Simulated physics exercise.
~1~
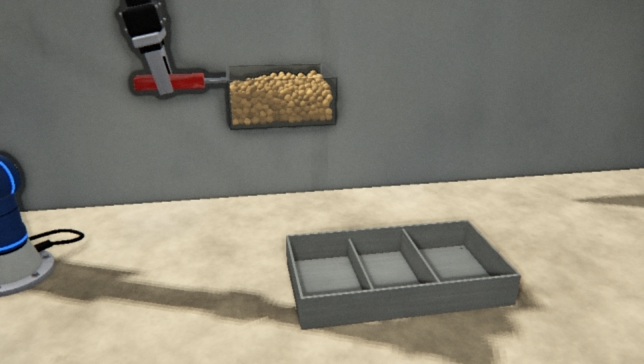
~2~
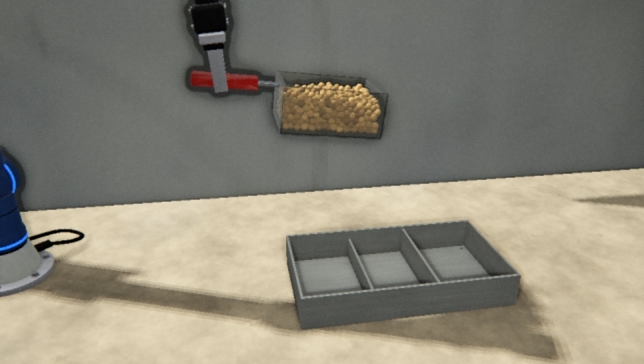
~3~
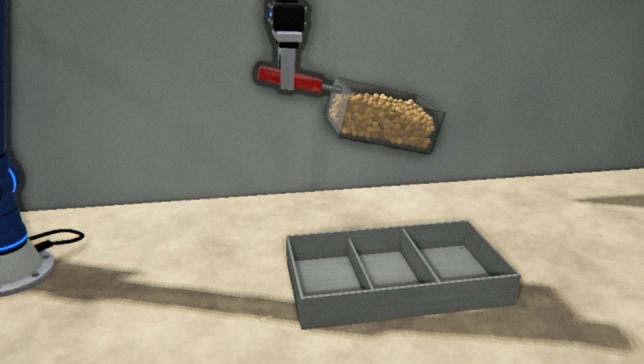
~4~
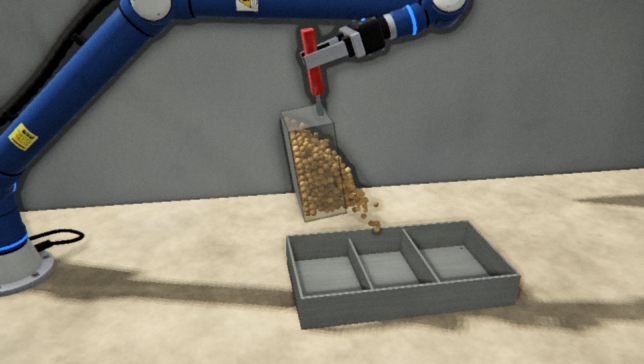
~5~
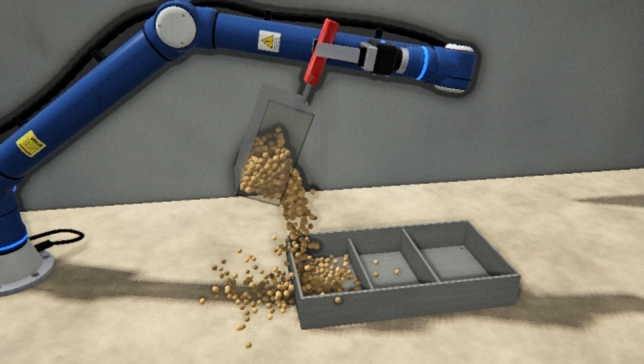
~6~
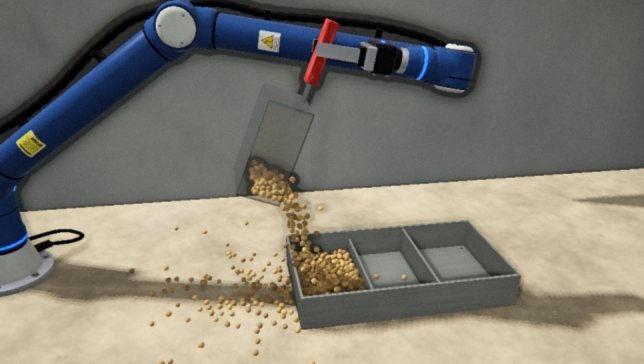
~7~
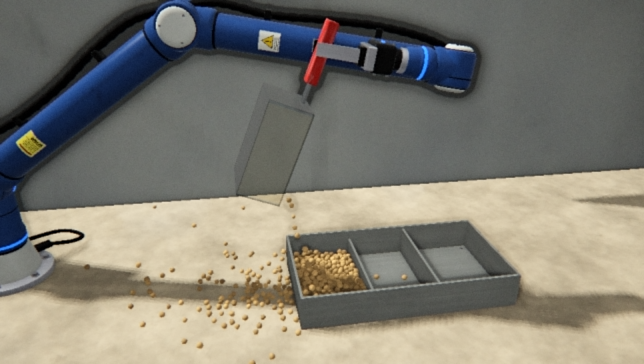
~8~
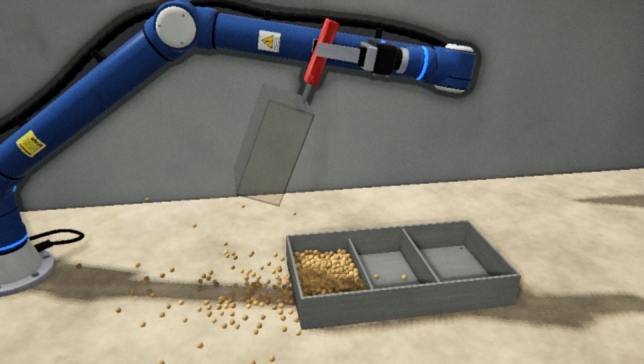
A blue robot arm gripping a clear box by its red handle moved it right, then swung back left and tipped it steeply, pouring chickpeas mostly into the left section of a gray divided crate, with many left scattered on the table beside it.
